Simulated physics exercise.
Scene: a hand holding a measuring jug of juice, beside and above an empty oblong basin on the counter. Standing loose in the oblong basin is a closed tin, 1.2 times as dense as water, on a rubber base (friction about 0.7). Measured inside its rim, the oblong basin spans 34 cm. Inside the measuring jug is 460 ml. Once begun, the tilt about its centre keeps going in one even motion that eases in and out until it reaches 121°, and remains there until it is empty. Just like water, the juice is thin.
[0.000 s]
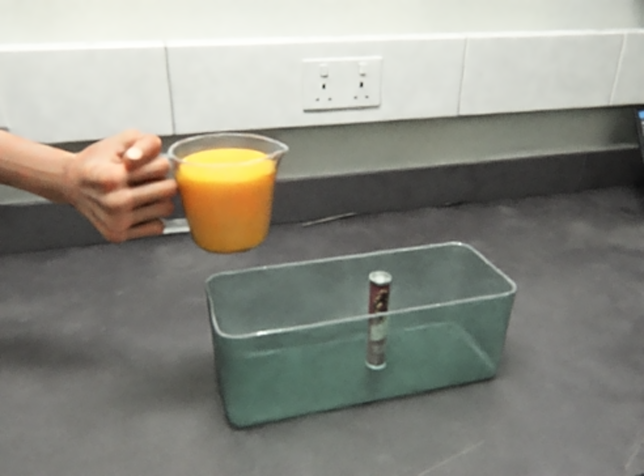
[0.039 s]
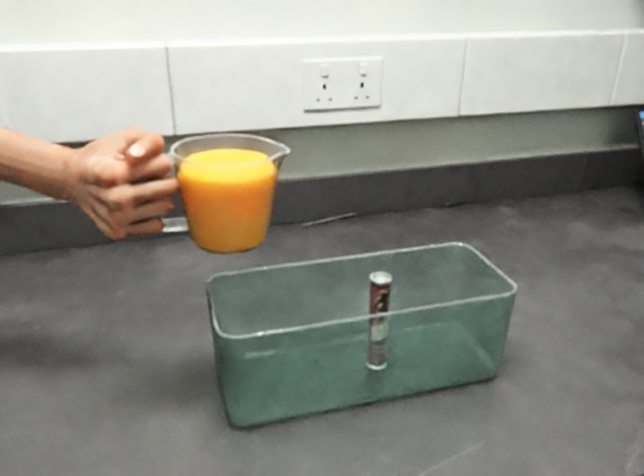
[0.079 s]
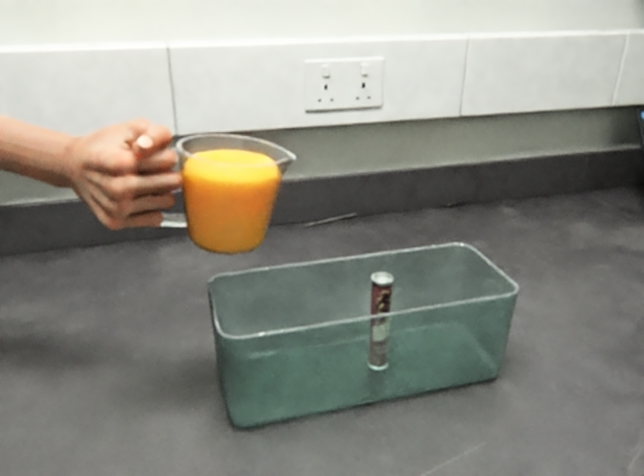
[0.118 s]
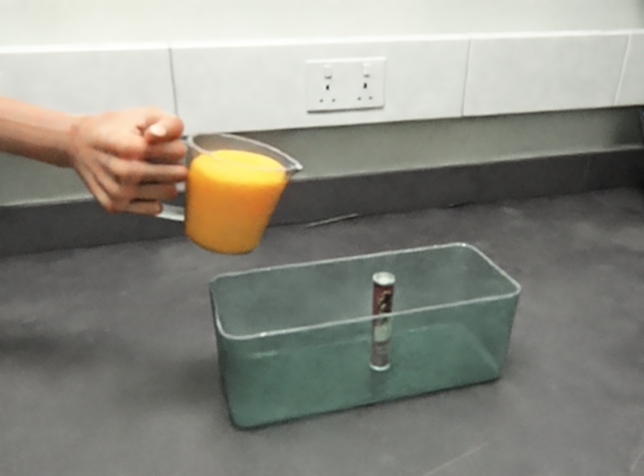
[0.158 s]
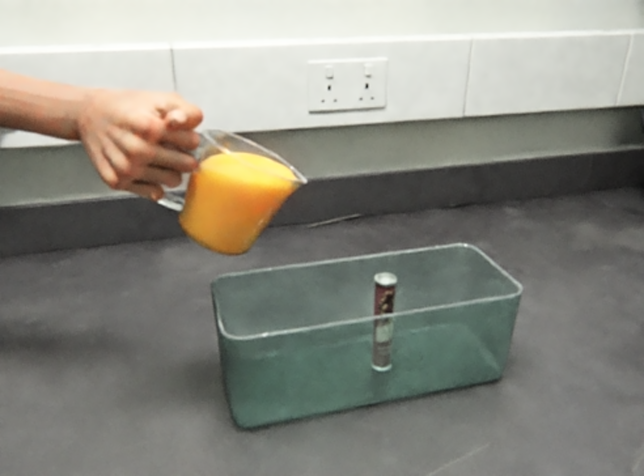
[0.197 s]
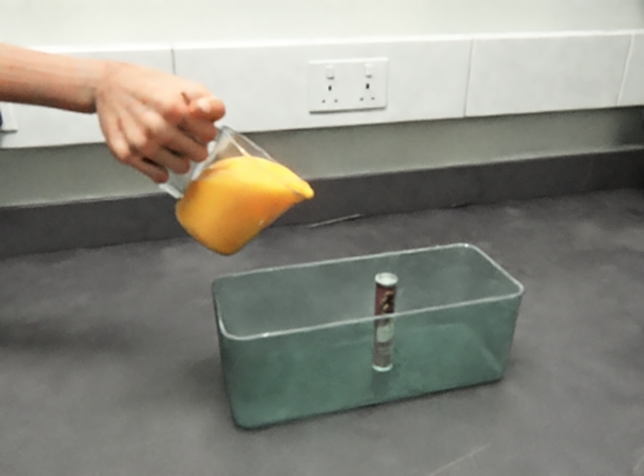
We see a hand holding a clear jug of orange juice above an empty oblong basin with a small upright cylinder standing inside; the hand gradually tilts the jug rightward until the juice reaches its spout.
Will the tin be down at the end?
It stays vertical.
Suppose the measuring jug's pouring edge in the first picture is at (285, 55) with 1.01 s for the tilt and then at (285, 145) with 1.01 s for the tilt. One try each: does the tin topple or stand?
First it topples; then it remains upright.
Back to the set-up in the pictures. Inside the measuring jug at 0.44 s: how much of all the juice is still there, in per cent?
Close to 24 in a hundred.
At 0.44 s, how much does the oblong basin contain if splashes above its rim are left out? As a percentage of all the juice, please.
About 48%.
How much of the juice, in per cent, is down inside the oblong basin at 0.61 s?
Roughly 96 percent of it.
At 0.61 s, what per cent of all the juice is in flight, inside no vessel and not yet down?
Estimate: About 4 in a hundred.
Then, 0.44 s in, the tilt is 117° and 24 per cent is still to pour; the tin stands where it began.
Then, 0.61 s in, the tilt is 121° and 0 per cent is still to pour; the tin stands where it began.
Then, 0.79 s in, the tilt is 121° and 0 per cent is still to pour; the tin stands where it began.
Then, 0.99 s in, the tilt is 121° and 0 per cent is still to pour; the tin stands where it began.
Finally, the tin stands where it began.
